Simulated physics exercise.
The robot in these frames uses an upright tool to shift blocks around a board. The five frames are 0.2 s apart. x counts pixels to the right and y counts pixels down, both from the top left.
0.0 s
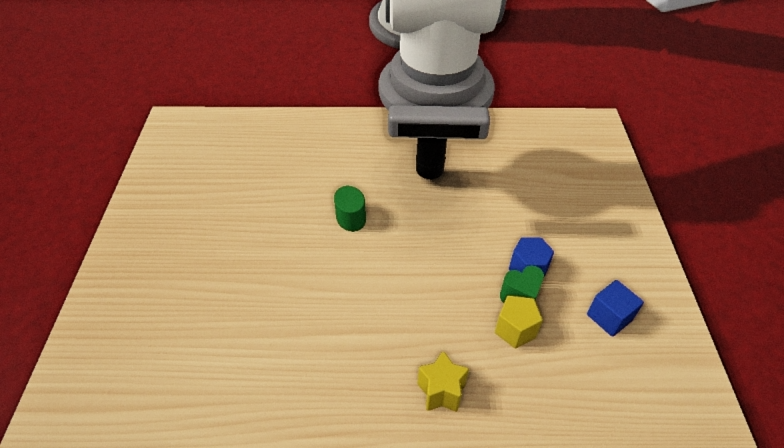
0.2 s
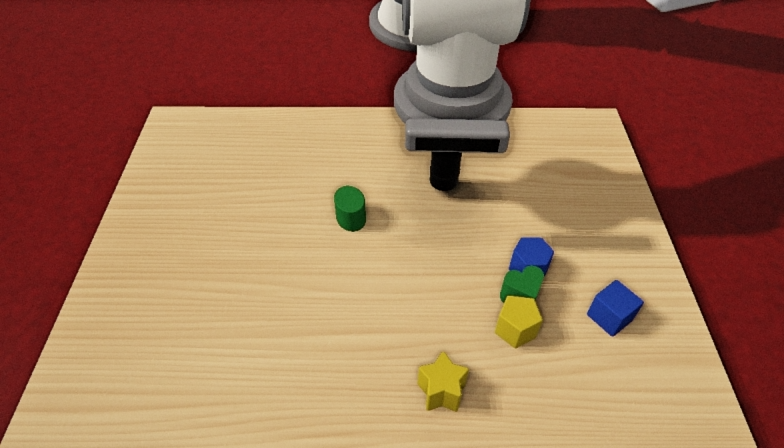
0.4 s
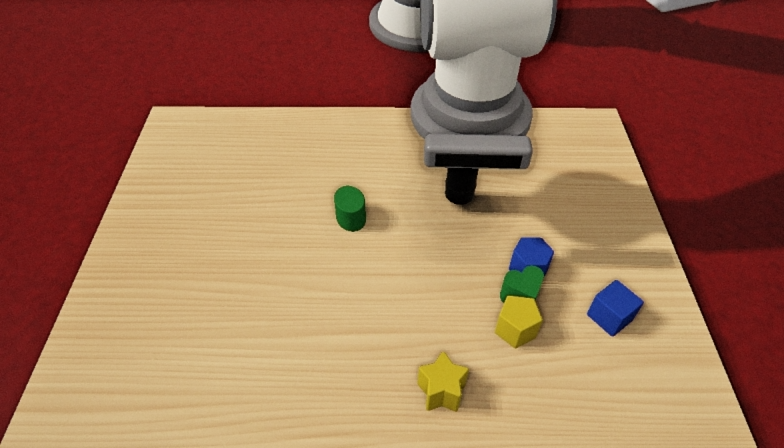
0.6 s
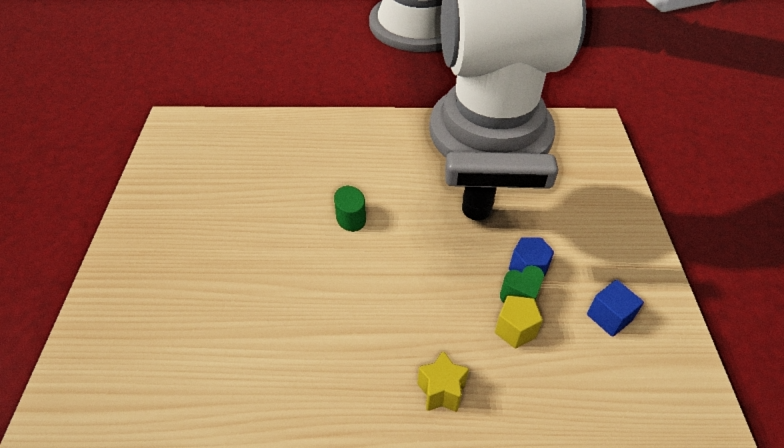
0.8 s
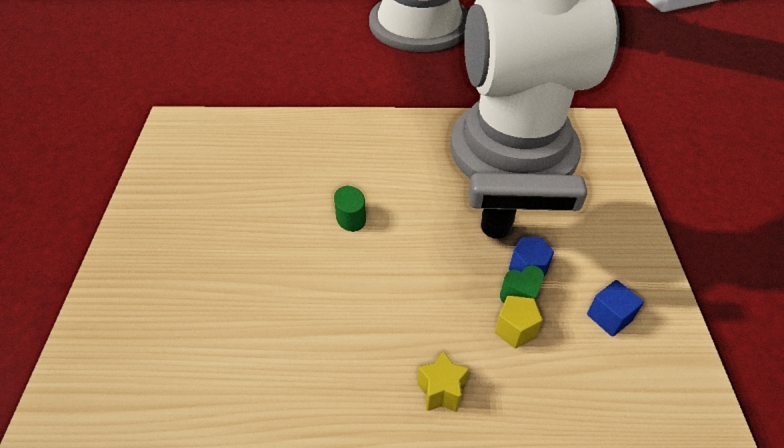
A white and grey robot arm with a short black tool reaches over a pale wooden board on a red surface, seen from above at a fixed angle. A green cylinder sits left of centre, a yellow star near the front, and blue, green and yellow blocks cluster right of centre beside a blue cube. The tool glides steadily forward and right, nearing the cluster, while every block stays still.
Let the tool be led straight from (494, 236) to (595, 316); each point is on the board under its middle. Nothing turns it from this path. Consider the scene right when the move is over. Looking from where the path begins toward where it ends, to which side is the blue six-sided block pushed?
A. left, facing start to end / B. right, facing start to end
Letter B.
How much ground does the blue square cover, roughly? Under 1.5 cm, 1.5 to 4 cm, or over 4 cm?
Once the path ends, it will sit 1.5 to 4 cm from where it is now.
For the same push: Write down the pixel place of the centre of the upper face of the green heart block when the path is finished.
Put as a pixel place, it's (548, 300).
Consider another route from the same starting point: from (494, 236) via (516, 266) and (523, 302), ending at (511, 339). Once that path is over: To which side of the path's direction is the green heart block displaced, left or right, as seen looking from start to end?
It goes left.
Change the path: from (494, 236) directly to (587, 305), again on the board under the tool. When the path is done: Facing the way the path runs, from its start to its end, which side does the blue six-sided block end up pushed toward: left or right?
Rightward.
What follows on the original path. One third of the way, tool (528, 255); yellow five-sided block (518, 320), turned 20° clockwise; green heart block (539, 294), turned 30° clockwise; blue six-sided block (557, 268).
Two thirds of the way, tool (563, 282); yellow five-sided block (517, 321), turned 25° clockwise; green heart block (548, 300), turned 55° clockwise; blue six-sided block (592, 300); blue square (633, 306), turned 35° anticlockwise.
At the end, tool (599, 309); yellow five-sided block (517, 321), turned 25° clockwise; green heart block (548, 300), turned 55° clockwise; blue six-sided block (611, 331), turned 65° clockwise; blue square (647, 313), turned 55° anticlockwise.
